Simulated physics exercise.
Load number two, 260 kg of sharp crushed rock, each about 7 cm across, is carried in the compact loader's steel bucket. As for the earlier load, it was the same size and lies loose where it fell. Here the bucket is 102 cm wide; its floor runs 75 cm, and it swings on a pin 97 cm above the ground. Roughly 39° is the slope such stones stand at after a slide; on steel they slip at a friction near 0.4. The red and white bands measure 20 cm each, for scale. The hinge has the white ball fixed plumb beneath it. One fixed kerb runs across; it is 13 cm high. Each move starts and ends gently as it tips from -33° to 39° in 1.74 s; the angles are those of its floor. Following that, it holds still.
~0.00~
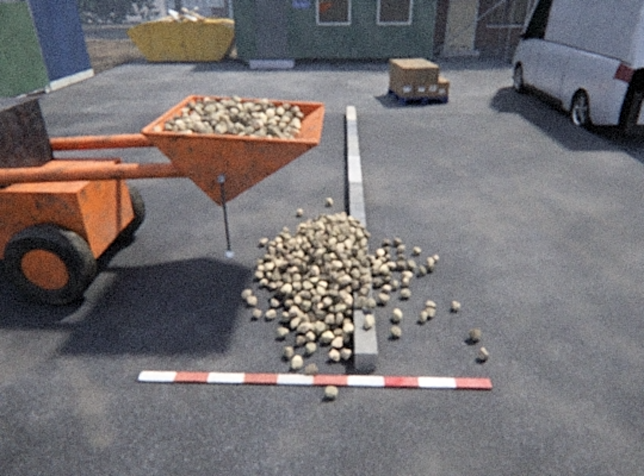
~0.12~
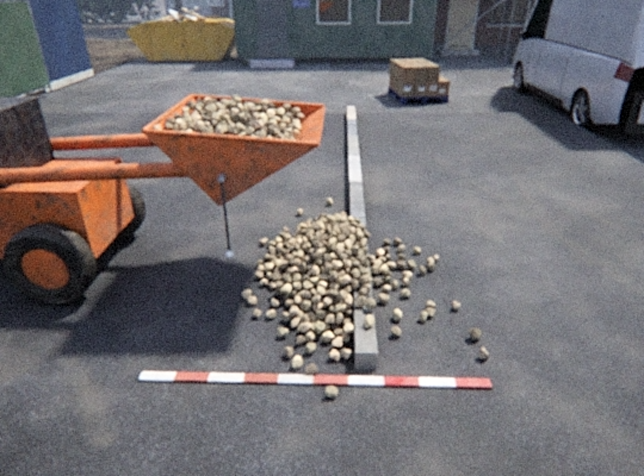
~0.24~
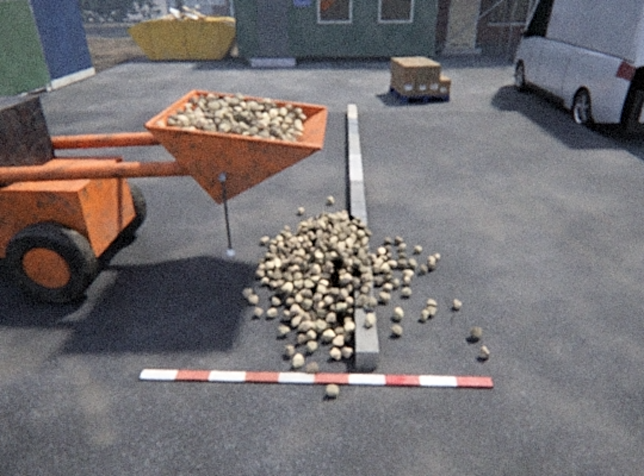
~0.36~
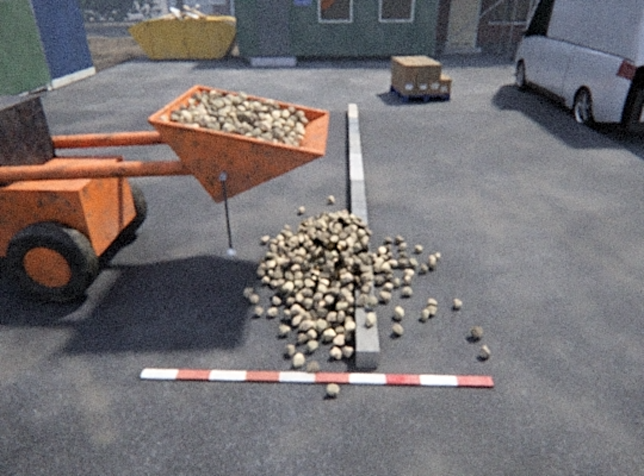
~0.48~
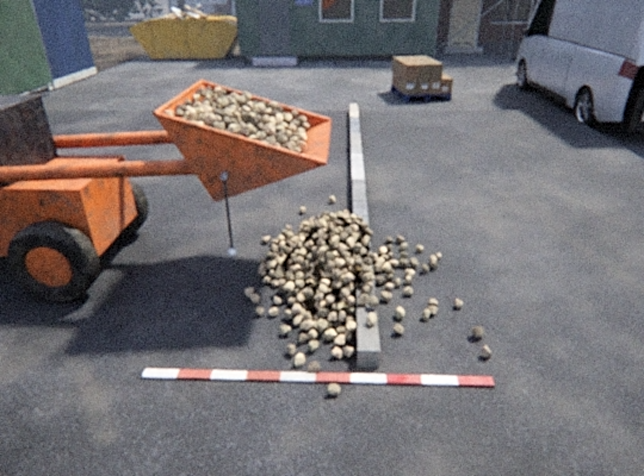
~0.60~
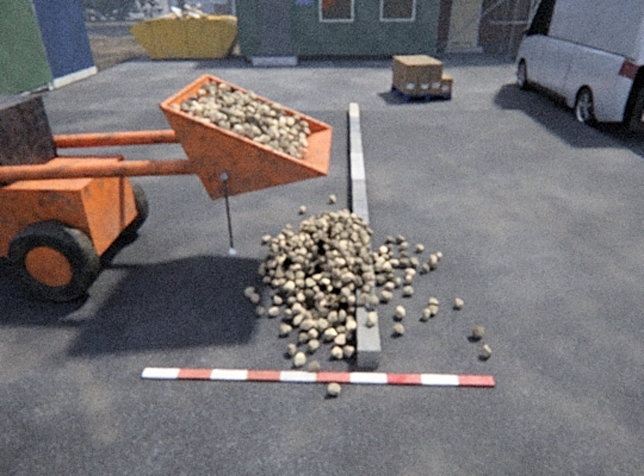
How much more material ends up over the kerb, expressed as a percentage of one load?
About 22 per cent of a load more.
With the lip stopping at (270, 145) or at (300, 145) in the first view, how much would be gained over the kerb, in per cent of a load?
About 0 per cent from the first spot and 0 per cent from the second.
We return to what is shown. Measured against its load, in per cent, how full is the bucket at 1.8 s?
About 40 percent is still in there.
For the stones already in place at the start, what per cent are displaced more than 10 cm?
Around 10 in a hundred.
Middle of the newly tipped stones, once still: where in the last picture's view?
(328, 244).
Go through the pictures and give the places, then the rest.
The bucket is at -33°, its lip at (318, 143); the top of the load is at (233, 108). The earlier load is highest near (333, 237), 30 cm above ground level, 94 % on this side of the kerb, 6 % over the kerb, in the first frame.
The bucket is at -32°, its lip at (319, 145); the top of the load is at (224, 107); the stones move at 0.1 m/s on average, in the second frame.
The bucket is at -29°, its lip at (321, 148); the top of the load is at (211, 104); the stones move at 0.1 m/s on average, in the third frame.
Lip at (323, 155), floor tilted -25°, highest stones at (210, 101); the stones move at 0.1 m/s on average, in the fourth frame.
The bucket is at -20°, its lip at (326, 164); the top of the load is at (212, 97); the stones move at 0.2 m/s on average, in the fifth frame.
The bucket is at -13°, its lip at (327, 174); the top of the load is at (214, 93); the stones move at 0.2 m/s on average, in the sixth frame.
After 1.3 s the floor is at 28°; in per cent of one load, 100 in the bucket, 94 on this side of the kerb, 6 over the kerb; the foremost stones are at (444, 282).
After 1.8 s the floor is at 39°; in per cent of one load, 41 in the bucket, 152 on this side of the kerb, 7 over the kerb; the foremost stones are at (444, 282).
After 2.2 s the floor is at 39°; in per cent of one load, 8 in the bucket, 173 on this side of the kerb, 19 over the kerb; the foremost stones are at (449, 287).
After 4.7 s the floor is at 39°; in per cent of one load, 0 in the bucket, 172 on this side of the kerb, 28 over the kerb; the foremost stones are at (451, 285). Net gain over the kerb, 22.
